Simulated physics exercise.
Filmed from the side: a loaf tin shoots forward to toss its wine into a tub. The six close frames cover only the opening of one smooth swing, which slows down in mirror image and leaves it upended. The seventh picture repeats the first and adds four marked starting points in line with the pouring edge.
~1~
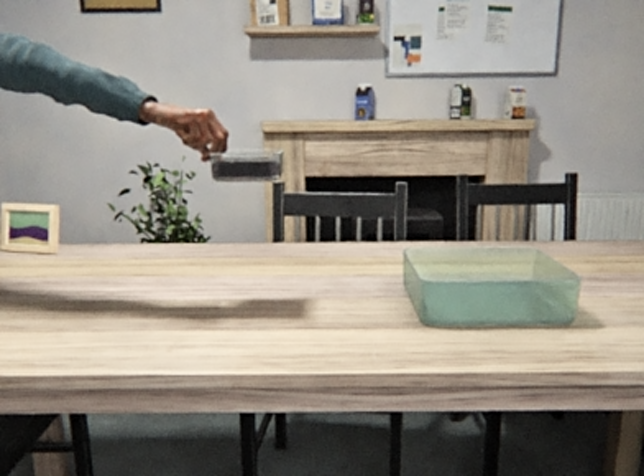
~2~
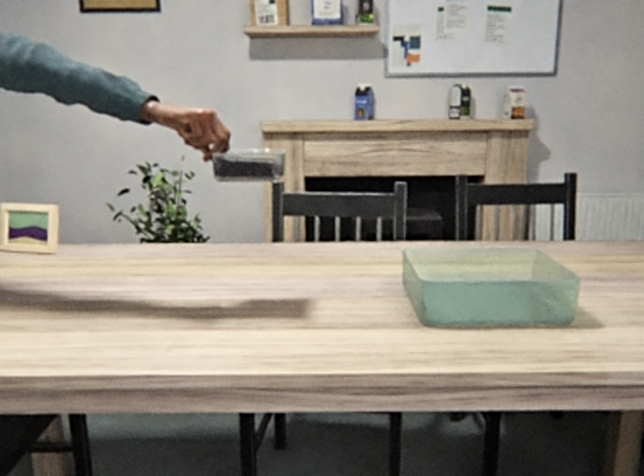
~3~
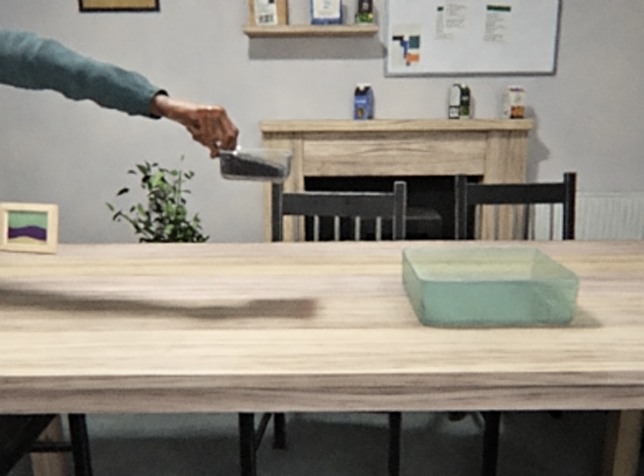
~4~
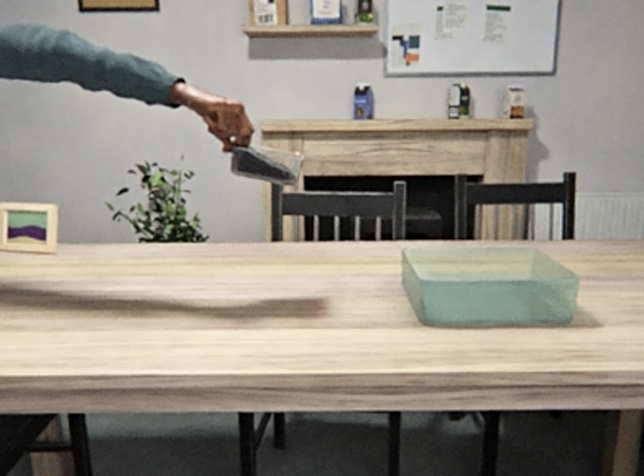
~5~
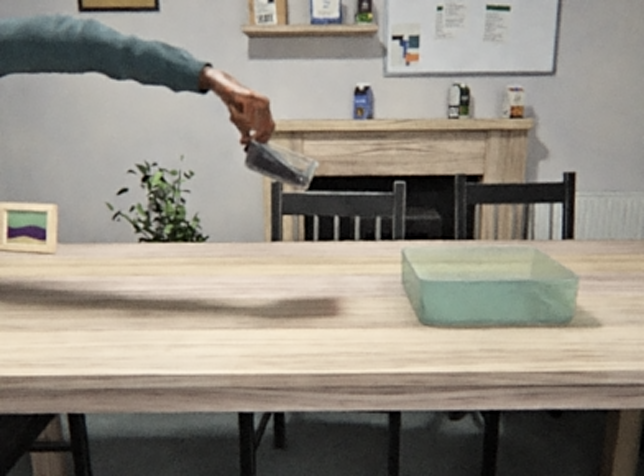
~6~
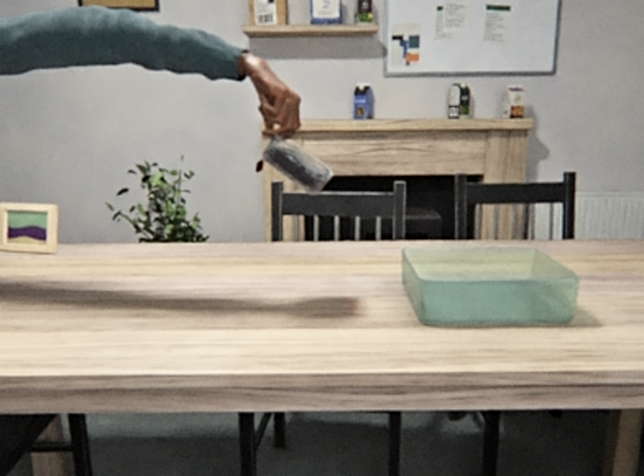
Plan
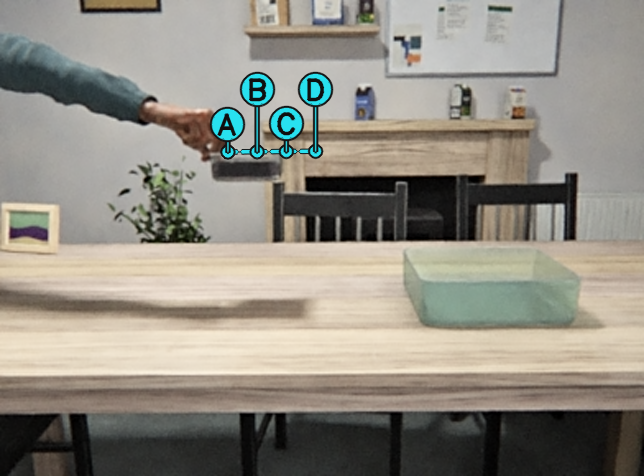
A small, dark container in the hand of someone in a teal sleeve barely moved at first, then swung right above the wooden table, tilting steeper toward a pale green tub that stayed still.
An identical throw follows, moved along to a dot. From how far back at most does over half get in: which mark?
Spot B just does it.
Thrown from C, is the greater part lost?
No, not at all.
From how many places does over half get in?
Three of the four.
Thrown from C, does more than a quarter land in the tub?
Yes, clearly.
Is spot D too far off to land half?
No.
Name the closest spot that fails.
The answer is A.
On the marked copy, A at (227, 152); B at (257, 151); C at (286, 151); D at (315, 151).
With A, about 12 % lands in the tub, 83 % falls short and 5 % goes beside or beyond.
With B, about 75 % lands in the tub, 14 % falls short and 11 % goes beside or beyond.
With C, about 77 % lands in the tub, 6 % falls short and 17 % goes beside or beyond.
With D, about 76 % lands in the tub, 3 % falls short and 20 % goes beside or beyond.
